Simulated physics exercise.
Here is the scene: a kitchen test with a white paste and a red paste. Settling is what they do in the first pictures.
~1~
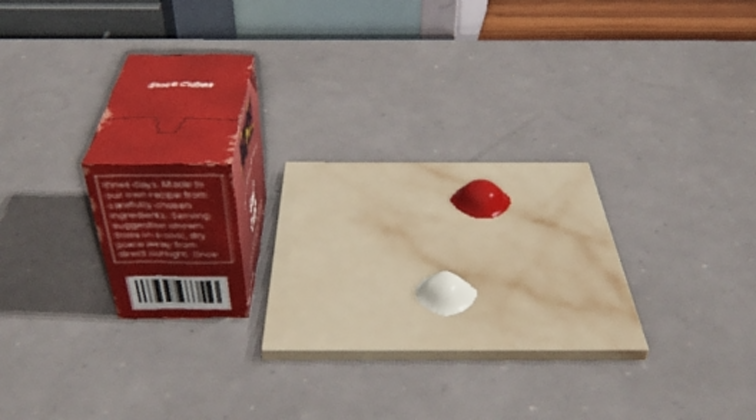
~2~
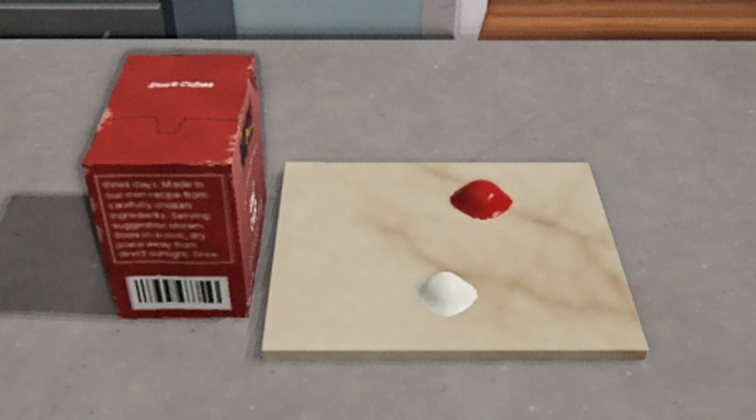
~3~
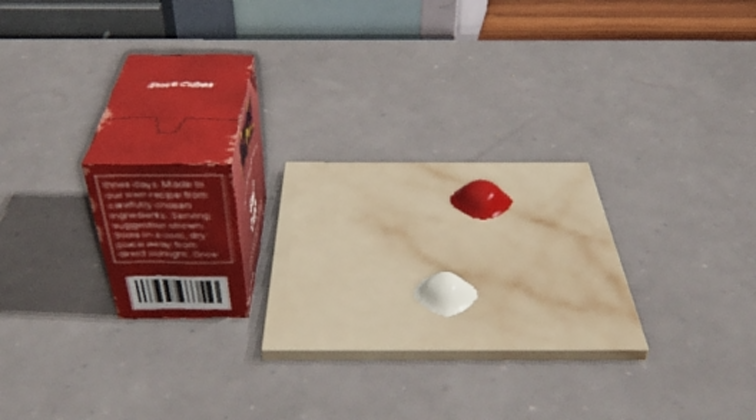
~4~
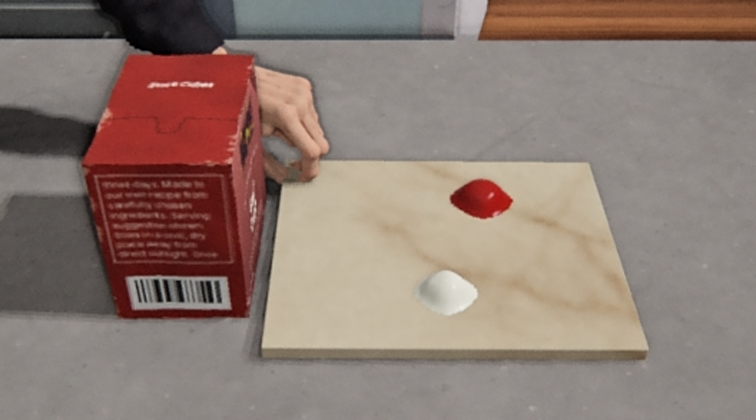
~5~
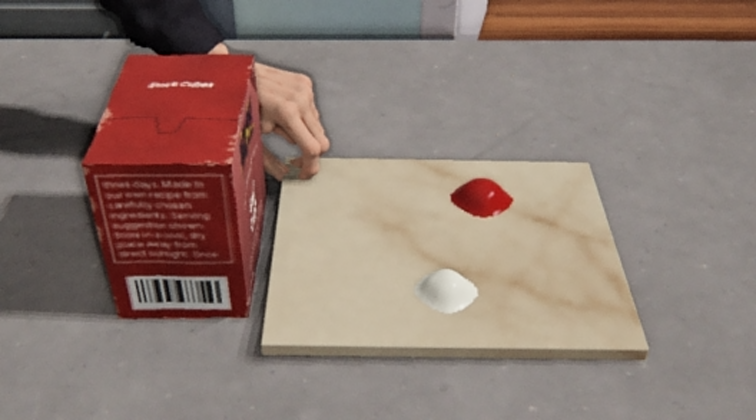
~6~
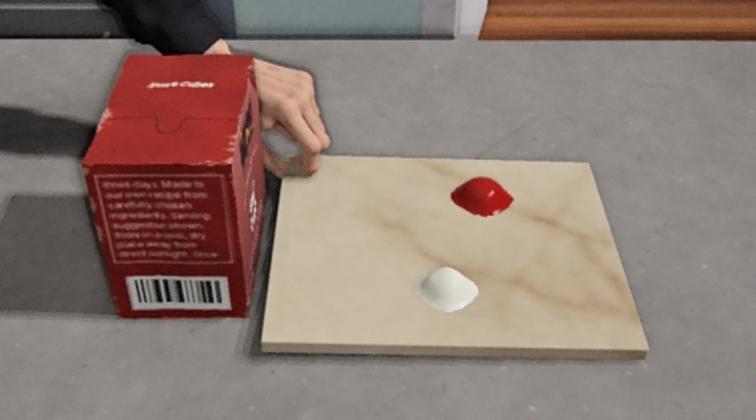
A hand reaches behind a red packet and slightly raises a board holding two pastes.
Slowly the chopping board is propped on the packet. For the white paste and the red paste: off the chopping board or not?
The white paste is going to hang on the whole time; the red paste is going to hang on the whole time.
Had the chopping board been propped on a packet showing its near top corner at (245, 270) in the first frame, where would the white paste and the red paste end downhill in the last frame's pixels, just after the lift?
The first one stops at (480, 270), and after it the second at (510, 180).
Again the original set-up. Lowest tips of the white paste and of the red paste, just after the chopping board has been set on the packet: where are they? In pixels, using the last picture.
Roughly (522, 224) and roughly (538, 156), in the order you asked.
Soon after, slope about 35°; the white paste has not moved; the red paste has not moved.
Later, the white paste has not moved; the red paste has not moved.
In the end, slope about 35°; the white paste has not moved; the red paste has not moved.
